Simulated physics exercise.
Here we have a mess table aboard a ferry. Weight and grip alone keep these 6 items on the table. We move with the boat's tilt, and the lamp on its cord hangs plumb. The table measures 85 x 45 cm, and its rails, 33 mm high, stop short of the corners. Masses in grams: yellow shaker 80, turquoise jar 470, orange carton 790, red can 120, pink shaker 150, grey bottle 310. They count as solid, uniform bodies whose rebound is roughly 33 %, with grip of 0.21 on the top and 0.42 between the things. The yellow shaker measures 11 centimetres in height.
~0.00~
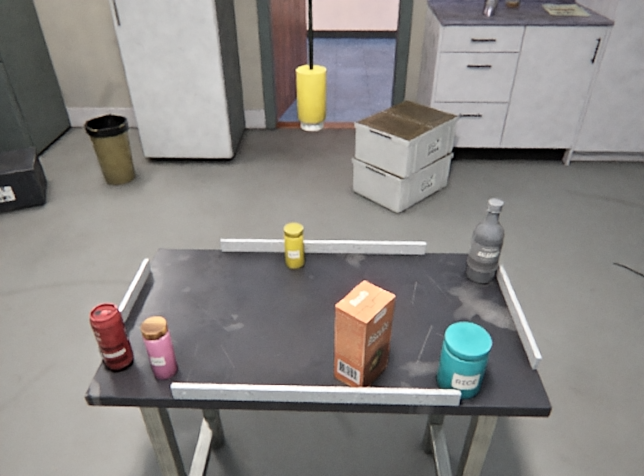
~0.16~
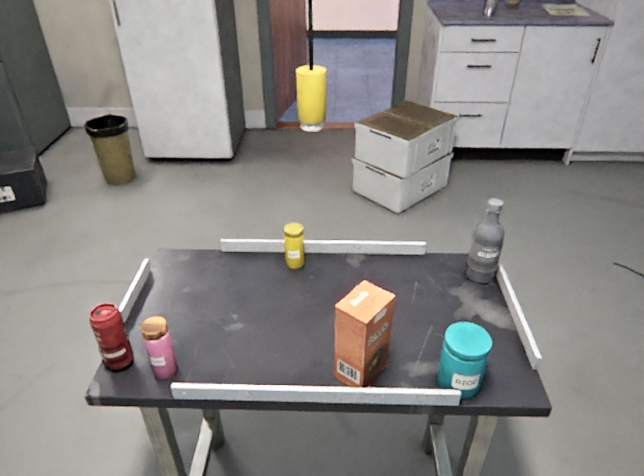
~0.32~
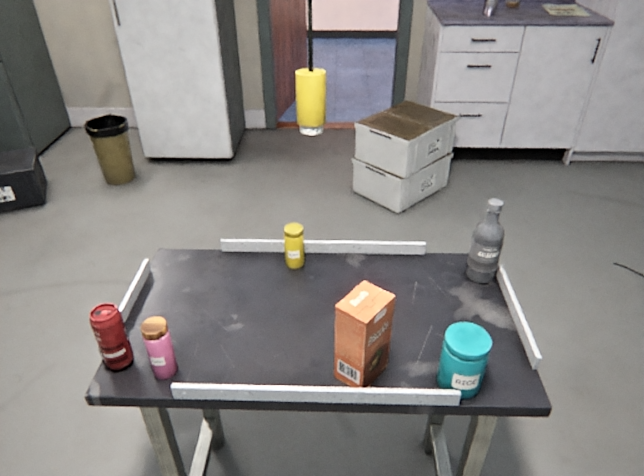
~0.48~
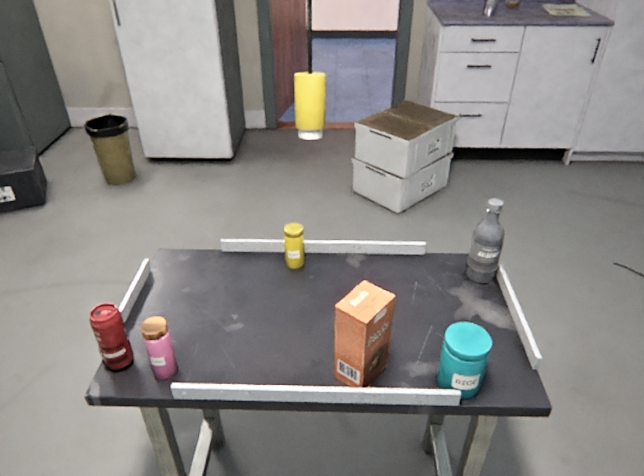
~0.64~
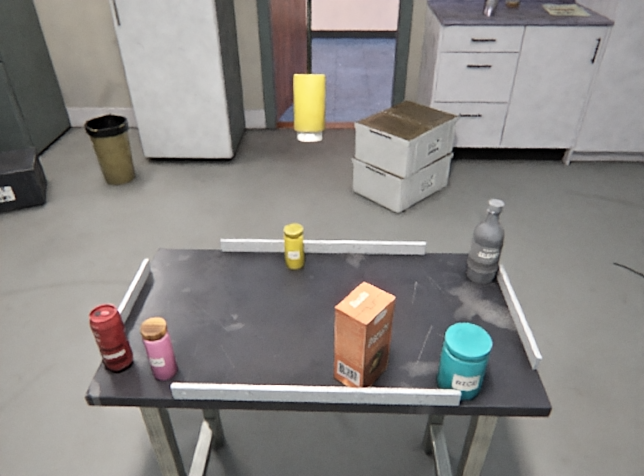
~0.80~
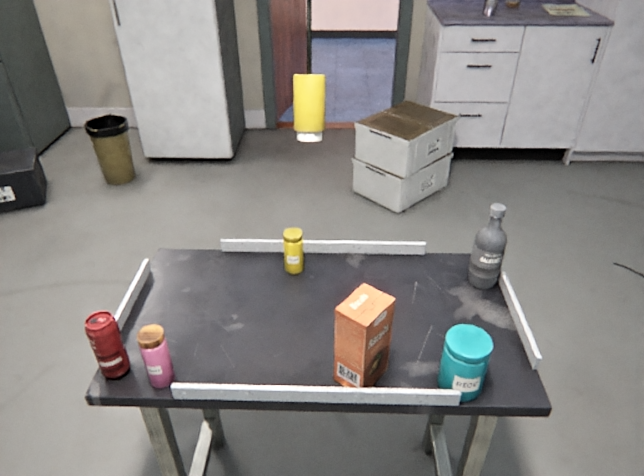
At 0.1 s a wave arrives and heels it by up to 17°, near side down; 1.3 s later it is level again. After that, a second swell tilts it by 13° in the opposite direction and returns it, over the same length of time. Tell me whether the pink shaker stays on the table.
Comes off.
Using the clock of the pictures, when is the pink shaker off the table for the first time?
Time: Approximately 1.0 s.
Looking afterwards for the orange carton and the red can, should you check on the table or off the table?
Orange carton: In bounds; red can: Out of bounds.
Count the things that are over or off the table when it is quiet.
All told, 2.
Around 1.20 s, floor tilted 4°, near side down; red can and pink shaker now off the table; grey bottle shifted 12 cm; yellow shaker shifted 12 cm.
Around 1.50 s, floor tilted 1°, far side down; grey bottle shifted 12 cm; yellow shaker shifted 12 cm.
Finally (3.2 s), off the table, red can and pink shaker; not toppled but over 5 cm from the start, yellow shaker and grey bottle; the other 2 still in place (within 5 cm).
